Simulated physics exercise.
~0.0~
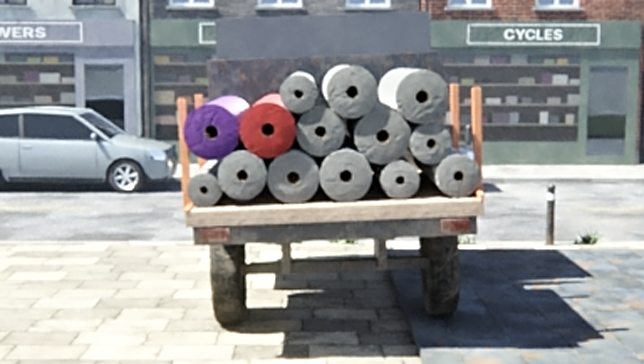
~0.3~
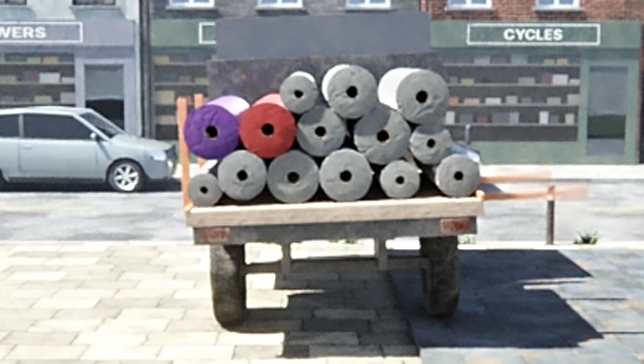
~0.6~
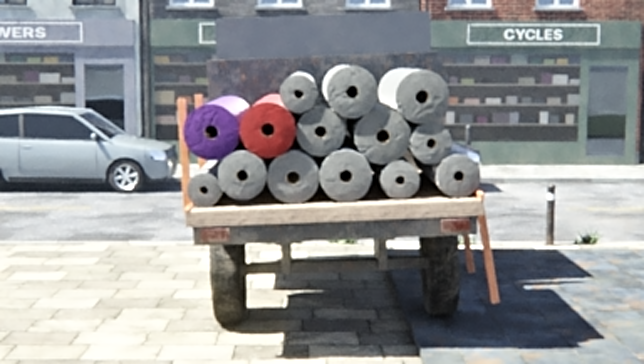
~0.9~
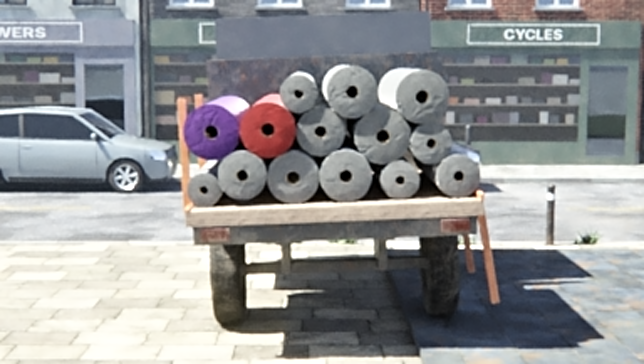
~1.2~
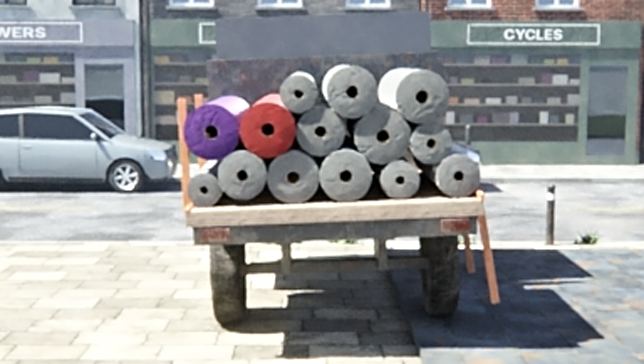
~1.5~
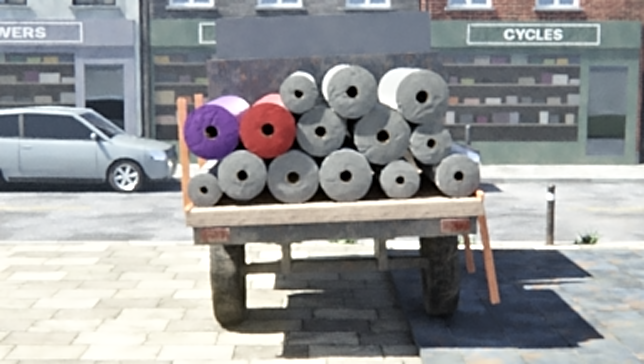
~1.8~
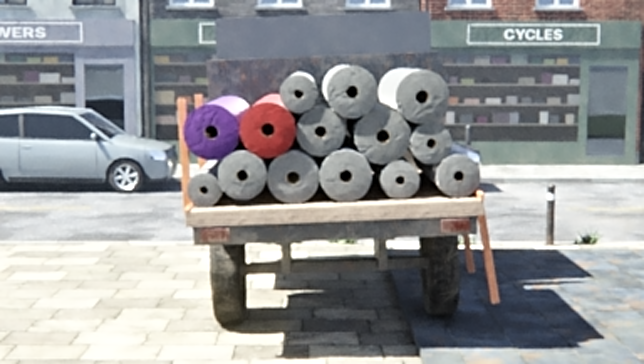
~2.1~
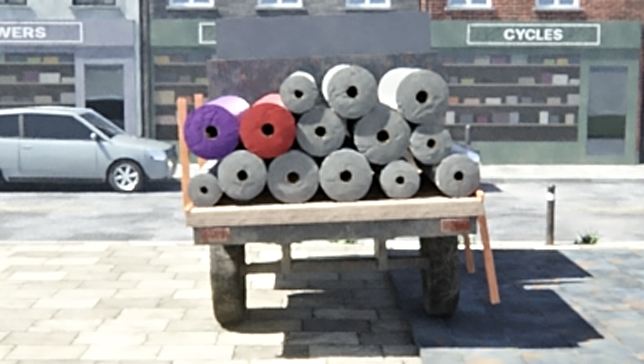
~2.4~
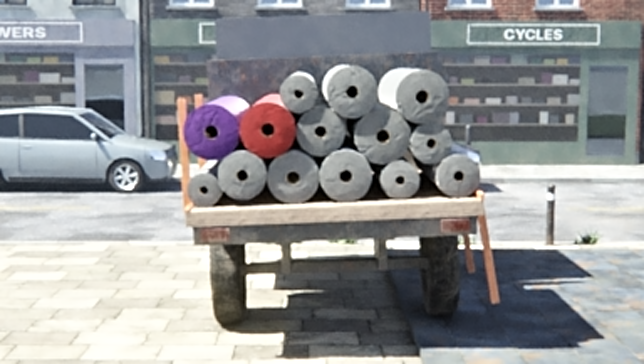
On a street in front of shops, a parked flatbed lorry seen from behind carries stacked grey rolls with one purple and one red; the posts on the right edge swing outward and down until they hang below the deck, and the rolls stay in place.
